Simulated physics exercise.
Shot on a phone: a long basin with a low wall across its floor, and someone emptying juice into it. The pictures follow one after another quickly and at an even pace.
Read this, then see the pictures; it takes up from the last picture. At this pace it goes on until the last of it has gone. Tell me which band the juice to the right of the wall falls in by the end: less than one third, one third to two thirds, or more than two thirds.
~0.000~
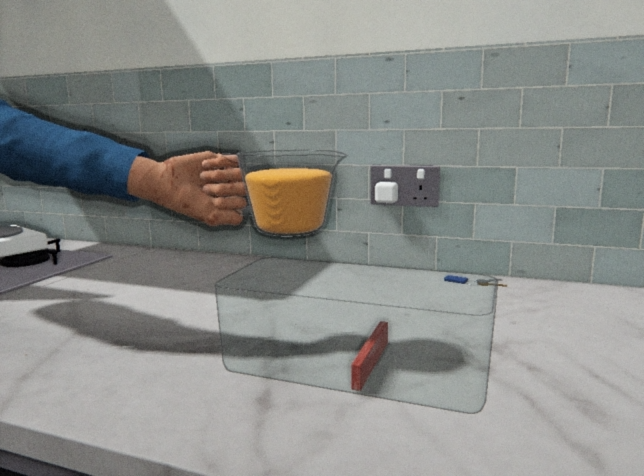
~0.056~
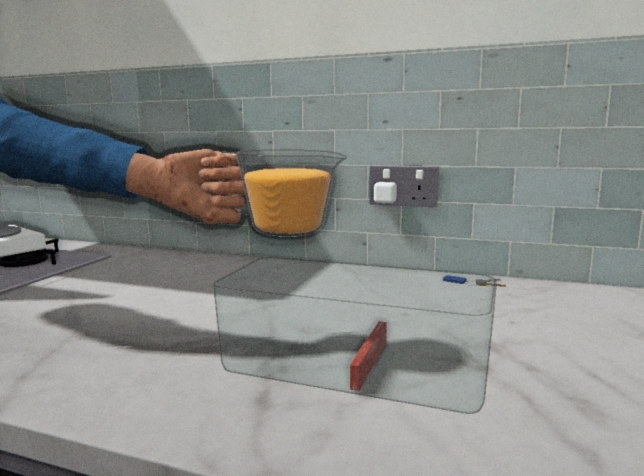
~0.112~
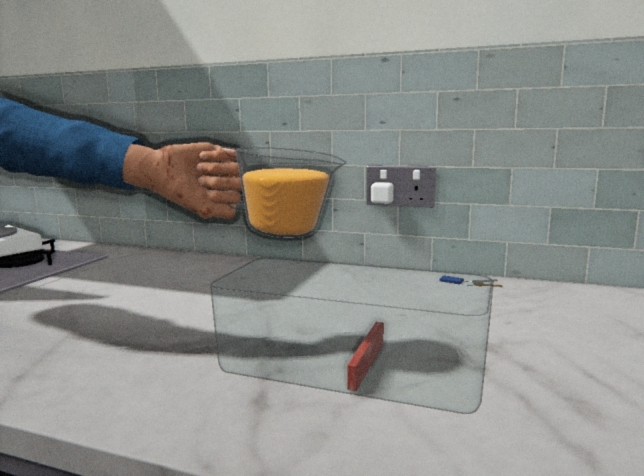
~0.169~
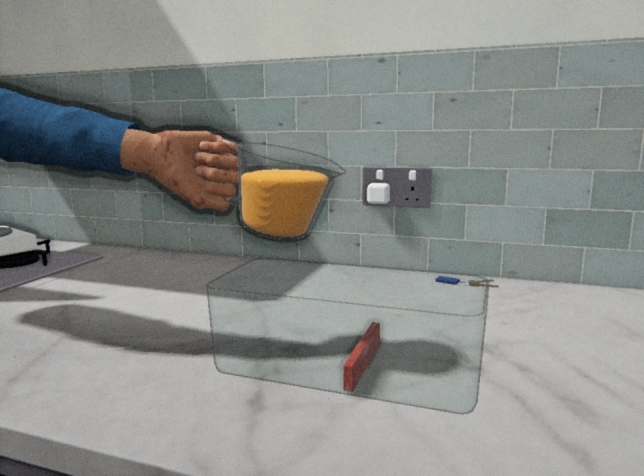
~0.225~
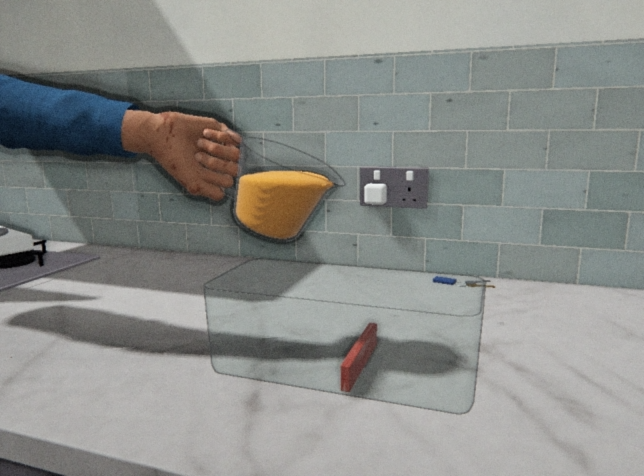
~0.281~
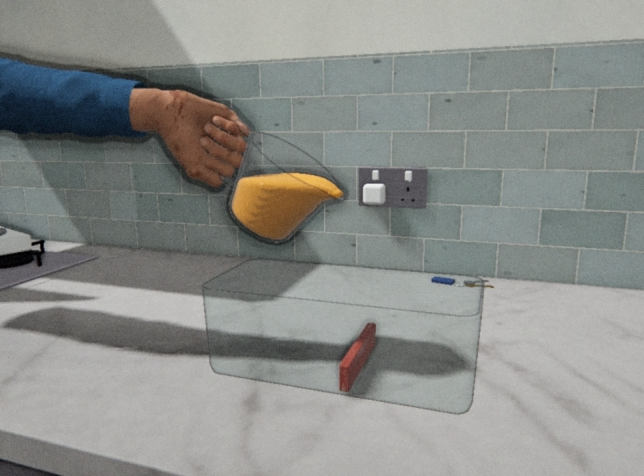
It falls in the one third to two thirds band.
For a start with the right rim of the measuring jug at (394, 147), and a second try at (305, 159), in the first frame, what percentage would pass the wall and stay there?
Close to 85 % for the first start and close to 10 % for the second.
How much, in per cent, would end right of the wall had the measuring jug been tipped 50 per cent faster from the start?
Near 35 parts in a hundred.
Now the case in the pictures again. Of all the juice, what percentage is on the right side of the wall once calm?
About 45 per cent.
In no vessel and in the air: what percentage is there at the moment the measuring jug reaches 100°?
Something close to 25 percent of it.
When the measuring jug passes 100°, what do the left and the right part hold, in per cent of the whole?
The left part holds close to 10 per cent, the right part close to 30.
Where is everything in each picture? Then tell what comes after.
It leans 0°; its right rim is at (347, 155); the juice meets the walls at (253, 173) and (331, 175); the long basin's rim runs from (240, 271) to (495, 296); the wall's top is at (371, 342), in the first picture.
It leans 2°; its right rim is at (347, 157); the juice meets the walls at (252, 172) and (330, 175), in the second picture.
It leans 6°; its right rim is at (346, 162); the juice meets the walls at (250, 172) and (329, 176), in the third picture.
It leans 13°; its right rim is at (346, 172); the juice meets the walls at (248, 173) and (328, 178), in the fourth picture.
It leans 23°; its right rim is at (345, 185); the juice meets the walls at (247, 176) and (332, 181), in the fifth picture.
It leans 34°; its right rim is at (345, 199); the juice meets the walls at (245, 179) and (341, 192), in the sixth picture.
A moment on, the measuring jug is tipped right over and 31 per cent is still to pour, 12 is left of the wall and 32 right of it.
Next, the measuring jug is tipped right over and 1 per cent is still to pour, 50 is left of the wall and 46 right of it.
Then the measuring jug is tipped right over and 0 per cent is still to pour, 51 is left of the wall and 47 right of it.
Later the measuring jug is tipped right over and 0 per cent is still to pour, 51 is left of the wall and 47 right of it.
In the end 51 per cent lies left of the wall, 47 right of it and 2 outside.
